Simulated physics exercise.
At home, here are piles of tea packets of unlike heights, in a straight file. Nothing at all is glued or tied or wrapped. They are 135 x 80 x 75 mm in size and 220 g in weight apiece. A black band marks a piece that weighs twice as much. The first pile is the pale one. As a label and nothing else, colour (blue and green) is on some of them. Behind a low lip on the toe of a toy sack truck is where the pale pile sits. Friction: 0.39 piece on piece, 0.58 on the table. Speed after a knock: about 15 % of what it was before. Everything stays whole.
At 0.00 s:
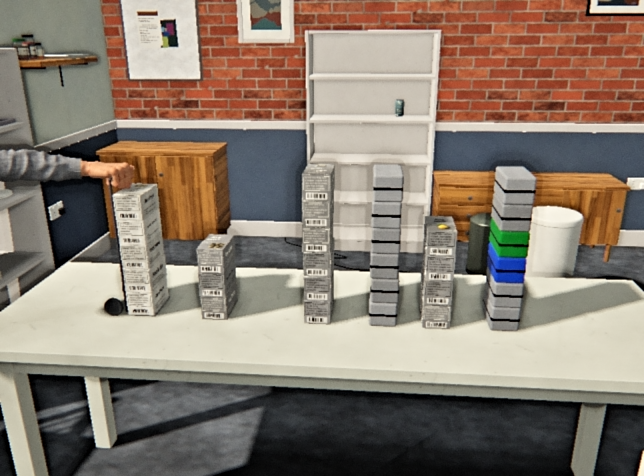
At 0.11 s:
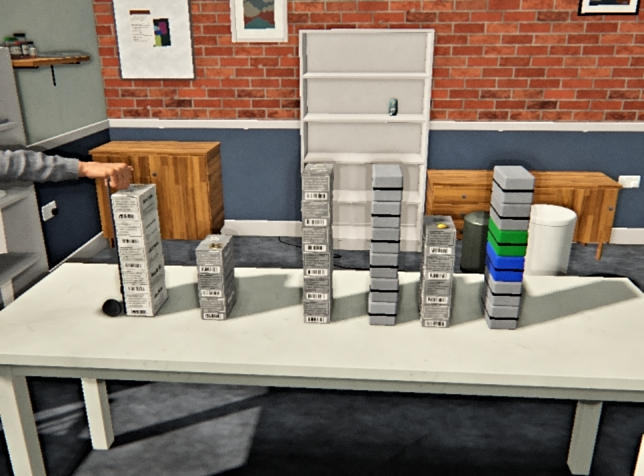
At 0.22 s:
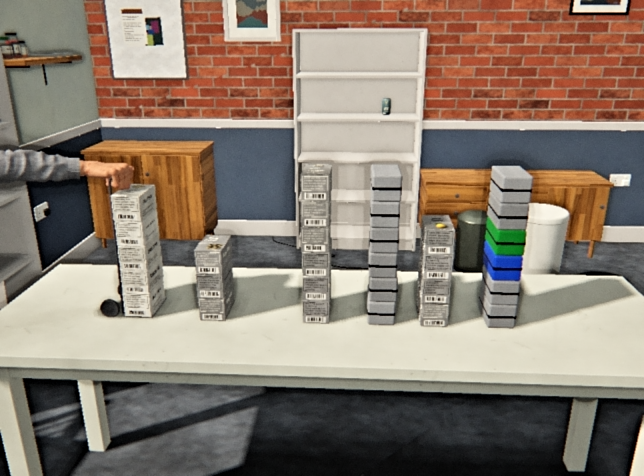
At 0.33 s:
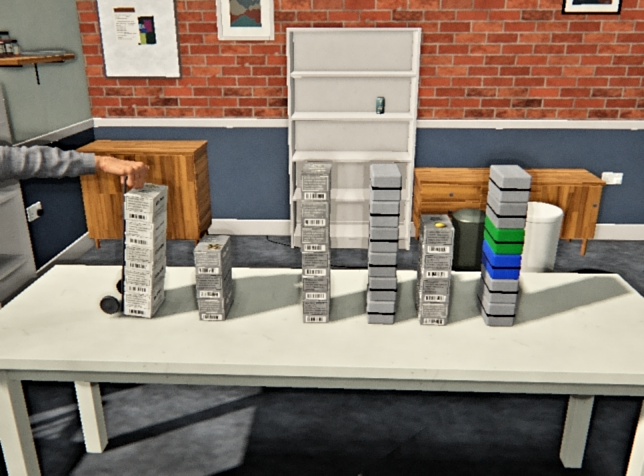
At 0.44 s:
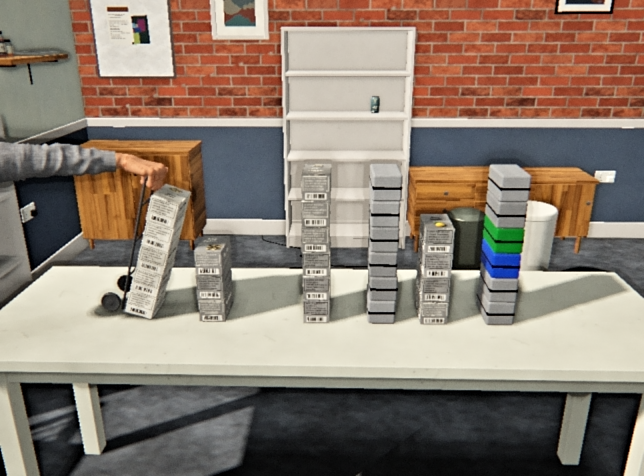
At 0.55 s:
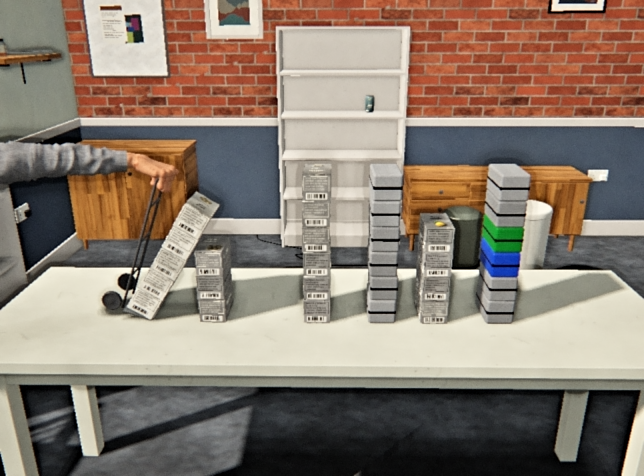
The clip opens on a row of packet stacks along a white table, one with green and blue packets, while a hand rests atop the pale leftmost pile on a small wheeled truck. The hand then pushes the truck's frame to the right, and the pale pile leans steadily further toward its shorter neighbour.
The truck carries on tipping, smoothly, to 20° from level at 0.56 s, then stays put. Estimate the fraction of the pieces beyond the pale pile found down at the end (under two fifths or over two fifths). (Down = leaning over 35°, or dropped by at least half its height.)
It's heading for below two out of five.
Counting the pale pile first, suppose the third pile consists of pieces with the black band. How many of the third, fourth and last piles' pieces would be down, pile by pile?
Then the third pile would have 0 down, the fourth 0, and the last 0.
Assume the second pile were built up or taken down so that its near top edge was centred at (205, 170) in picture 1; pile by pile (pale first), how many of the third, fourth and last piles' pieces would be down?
You'd get third 5, fourth 5 and last 6.
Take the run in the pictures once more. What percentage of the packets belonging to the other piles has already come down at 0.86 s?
0 per cent.
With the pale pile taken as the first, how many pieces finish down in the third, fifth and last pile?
By pile: Third 0, fifth 0, last 0.
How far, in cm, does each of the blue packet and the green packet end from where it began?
Net displacement (cm, approx.): Blue = 0; green = 0.
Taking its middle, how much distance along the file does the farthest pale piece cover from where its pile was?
About 44 cm along the file.
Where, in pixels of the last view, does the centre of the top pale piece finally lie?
Roughly at (283, 307).
By 0.61 s, 5 of the pale pile down; none of the 25 other packets down, 1 disturbed.
By 0.72 s, 5 of the pale pile down; none of the 25 other packets down, 3 disturbed.
By 0.98 s, 5 of the pale pile down; 2 of the 25 other packets down.
When it is over (1.6 s), 5 of the pale pile down; 2 of the 25 other packets down; green packet unmoved; blue packet unmoved. That is 8 per cent. In pixels of the last frame, middles, green packet near (502, 233), blue packet near (500, 257).
